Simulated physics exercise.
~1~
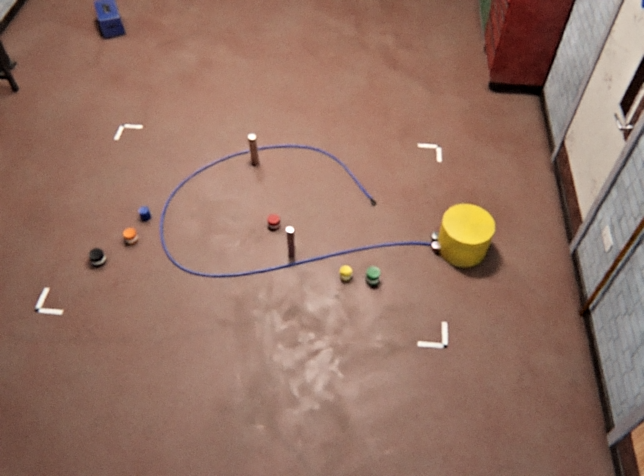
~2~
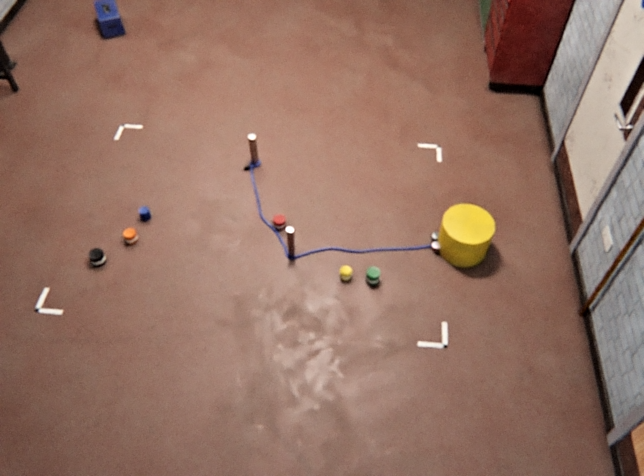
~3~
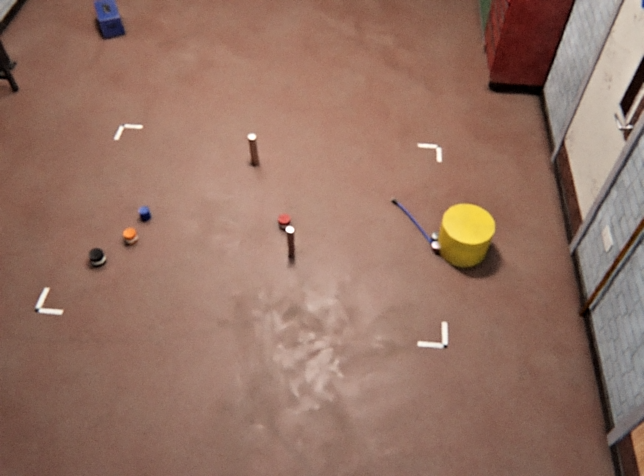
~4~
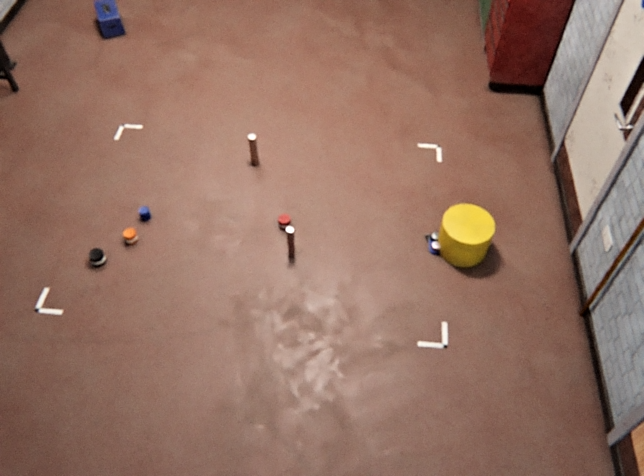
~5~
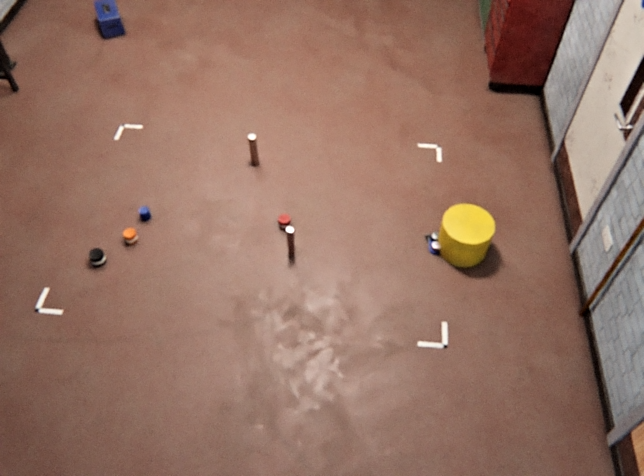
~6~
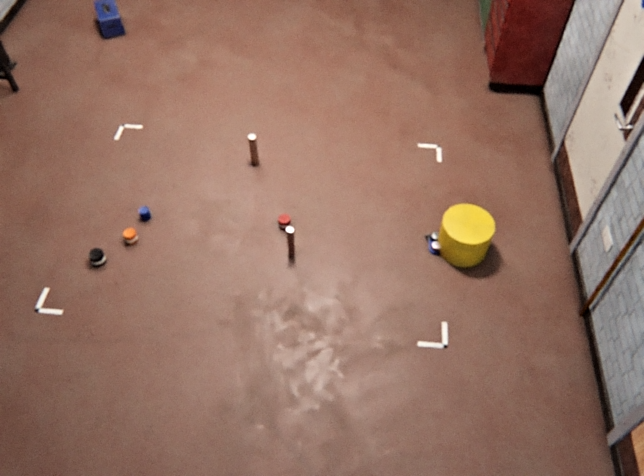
A big yellow drum reeled in a long blue cord looped around two posts on a brown floor, nudging a small red container slightly right; the yellow and green containers disappeared from view, and the cord ended up almost entirely wound in.
